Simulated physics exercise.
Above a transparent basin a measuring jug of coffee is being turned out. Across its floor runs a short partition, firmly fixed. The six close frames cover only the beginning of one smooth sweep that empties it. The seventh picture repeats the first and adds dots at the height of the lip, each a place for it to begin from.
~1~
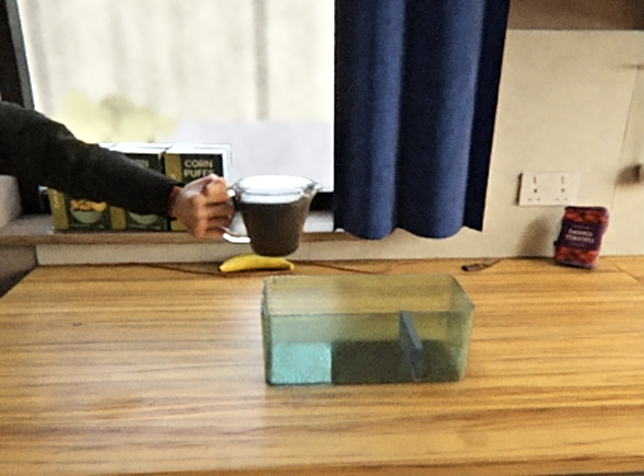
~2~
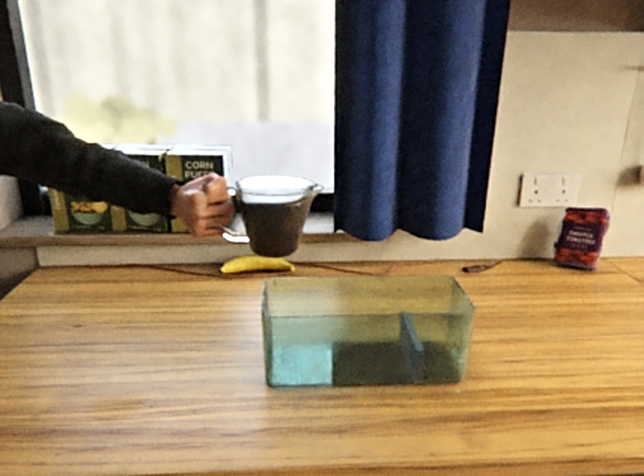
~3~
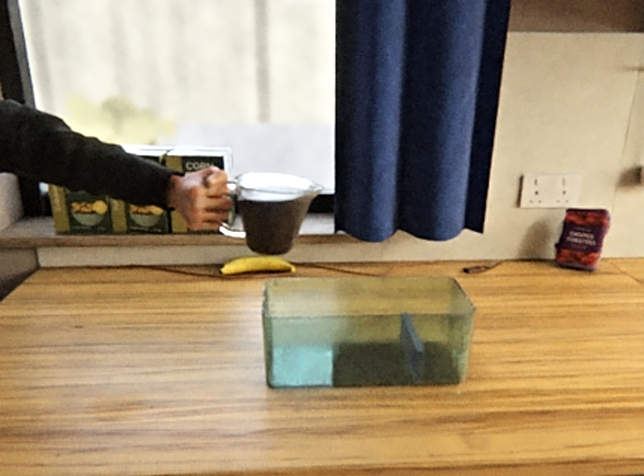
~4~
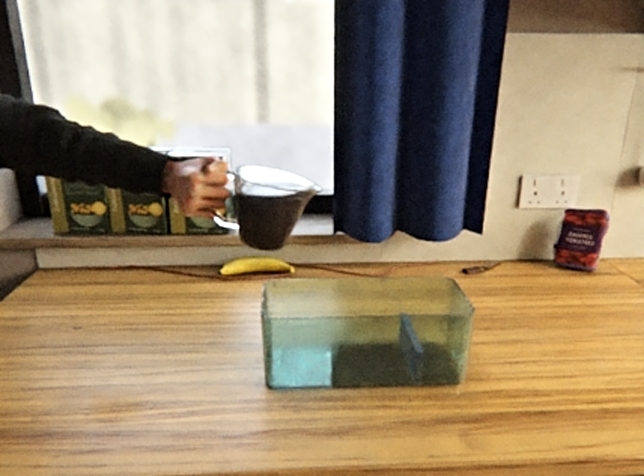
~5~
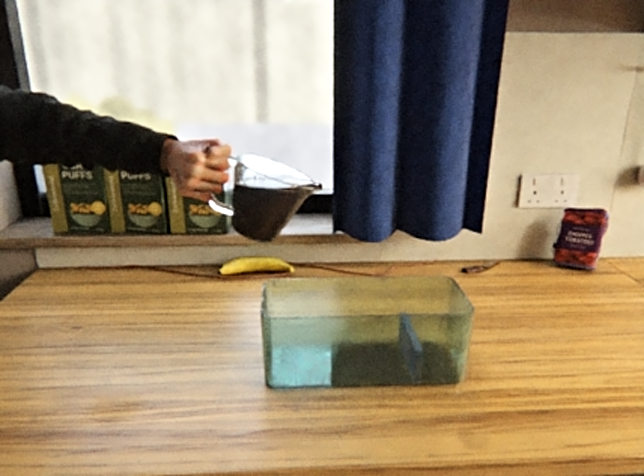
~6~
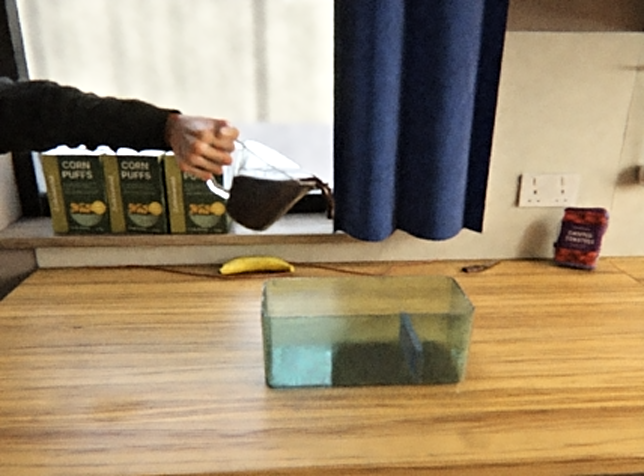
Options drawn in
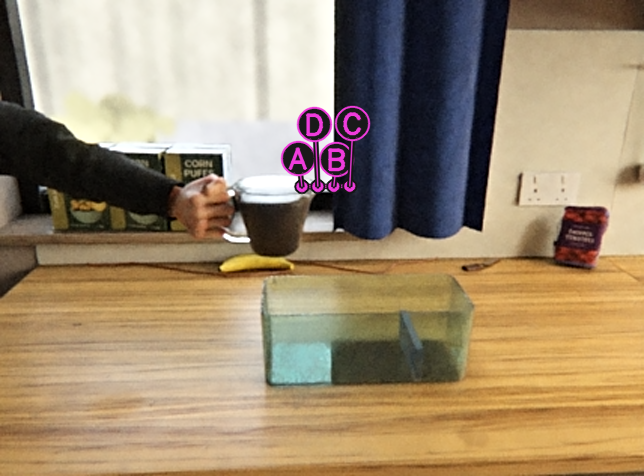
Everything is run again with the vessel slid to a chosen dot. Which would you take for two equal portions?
Go for C.
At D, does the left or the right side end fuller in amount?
The left one.
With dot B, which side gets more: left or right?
The left side.
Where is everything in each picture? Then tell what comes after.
The first picture shows upright, lip at (323, 186); basin from (265, 383) to (464, 377); top of the wall at (411, 328); nothing has left yet.
The second picture shows upright, lip at (323, 187); nothing has left yet.
The third picture shows tipped about 5°, lip at (323, 188); nothing has left yet.
The fourth picture shows tipped about 12°, lip at (322, 189); nothing has left yet.
The fifth picture shows tipped about 21°, lip at (321, 188); coffee is over the lip, down to (321, 188).
The sixth picture shows tipped about 31°, lip at (321, 188); coffee is over the lip, down to (329, 216).
On the marked copy, A at (301, 186); B at (333, 186); C at (349, 186); D at (317, 186).
Choosing A, about 94 % ends left of the wall and 4 % right of it.
Choosing B, about 95 % ends left of the wall and 3 % right of it.
Choosing C, about 48 % ends left of the wall and 50 % right of it.
Choosing D, about 92 % ends left of the wall and 4 % right of it; 3 % is lost outside.
